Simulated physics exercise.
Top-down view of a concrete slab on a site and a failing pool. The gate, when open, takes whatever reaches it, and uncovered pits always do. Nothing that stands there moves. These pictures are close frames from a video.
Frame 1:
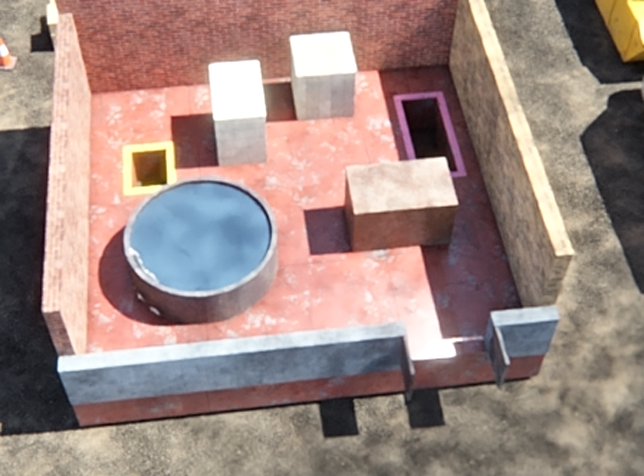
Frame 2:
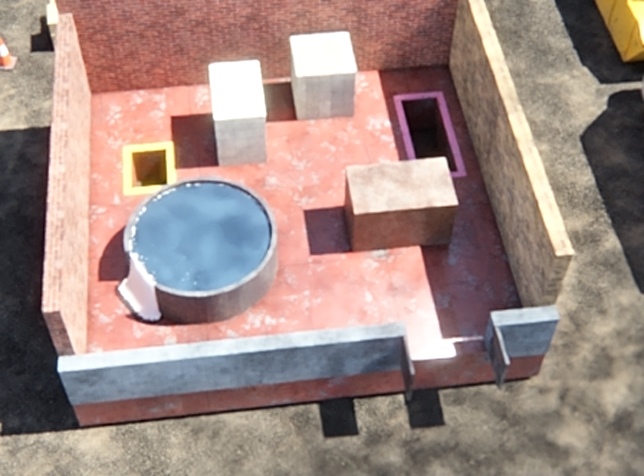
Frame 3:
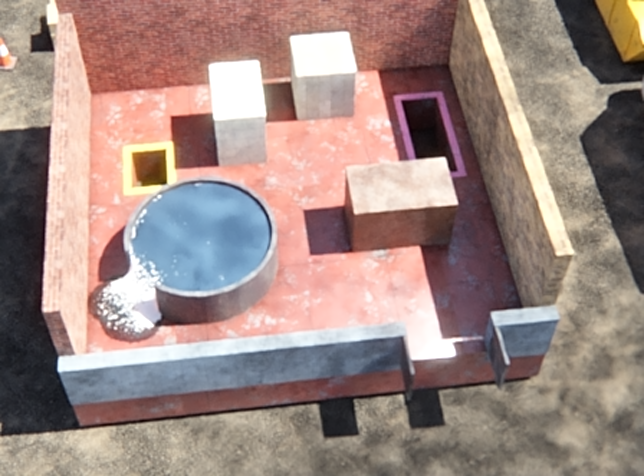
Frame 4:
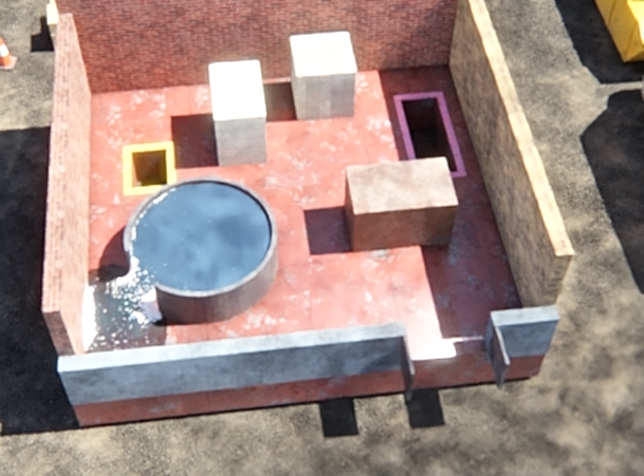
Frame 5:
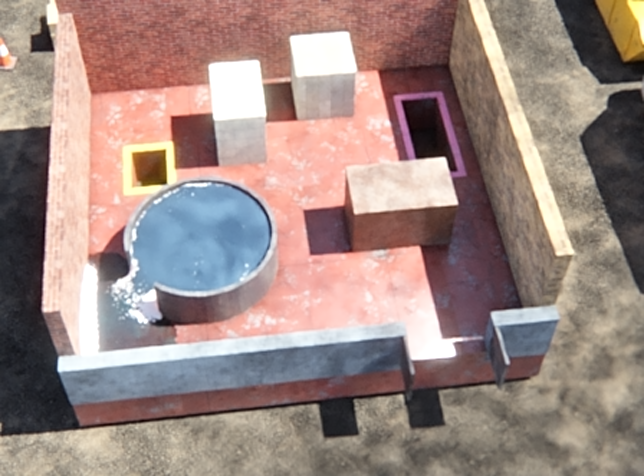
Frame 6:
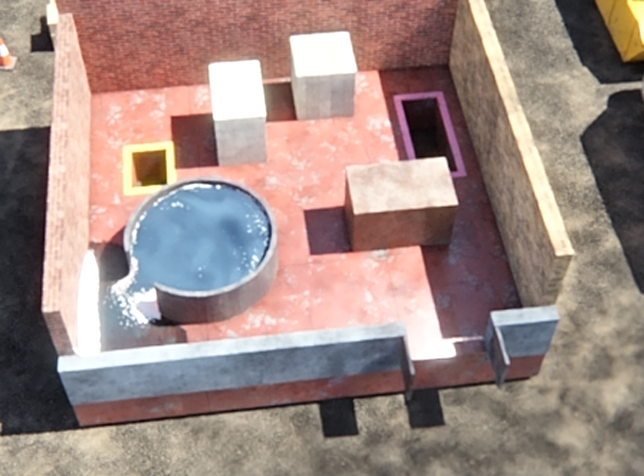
Water bursts from the lower left side of a round pool in a walled yard, splashes onto the red floor toward the left wall, then spreads along the wall and the near corner while the pool's surface ripples.
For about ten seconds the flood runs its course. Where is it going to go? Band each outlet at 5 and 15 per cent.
As I see it, the gate carries off some - in the five to fifteen per cent range. The yellow pit carries off some - in the five to fifteen per cent range. The pink pit carries off some - in the five to fifteen per cent range.
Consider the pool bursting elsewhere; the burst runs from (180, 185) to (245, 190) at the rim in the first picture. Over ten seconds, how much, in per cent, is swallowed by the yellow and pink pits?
Yellow: 20 percent; pink: 30 percent.
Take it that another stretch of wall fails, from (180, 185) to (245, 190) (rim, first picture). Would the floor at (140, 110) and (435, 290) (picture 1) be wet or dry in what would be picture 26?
Point one waterlogged, point two not reached.
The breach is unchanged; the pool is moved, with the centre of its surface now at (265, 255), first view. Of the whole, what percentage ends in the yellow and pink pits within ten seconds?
The yellow pit gets roughly 25 per cent and the pink pit roughly 2 per cent.
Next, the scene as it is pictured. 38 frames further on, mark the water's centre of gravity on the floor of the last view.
I'd point to (245, 268).
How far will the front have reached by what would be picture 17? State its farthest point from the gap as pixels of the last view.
Somewhere close to (91, 124).
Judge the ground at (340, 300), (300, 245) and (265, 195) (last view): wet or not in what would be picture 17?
Taking them as listed, I'd call them soaked through, high and dry and high and dry.
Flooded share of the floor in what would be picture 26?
Roughly 50 percent, I'd say.
A moment on, water covers 15 % of the floor; the gate 0 %, the yellow pit 0 %, the pink pit 0 %.
Next, water covers 30 % of the floor; the gate 0 %, the yellow pit 1 %, the pink pit 0 %.
Then, water covers 50 % of the floor; the gate 0 %, the yellow pit 4 %, the pink pit 0 %.
Later, water covers 65 % of the floor; the gate 2 %, the yellow pit 8 %, the pink pit 2 %.
In the end, water covers 85 % of the floor; the gate 7 %, the yellow pit 13 %, the pink pit 10 %.
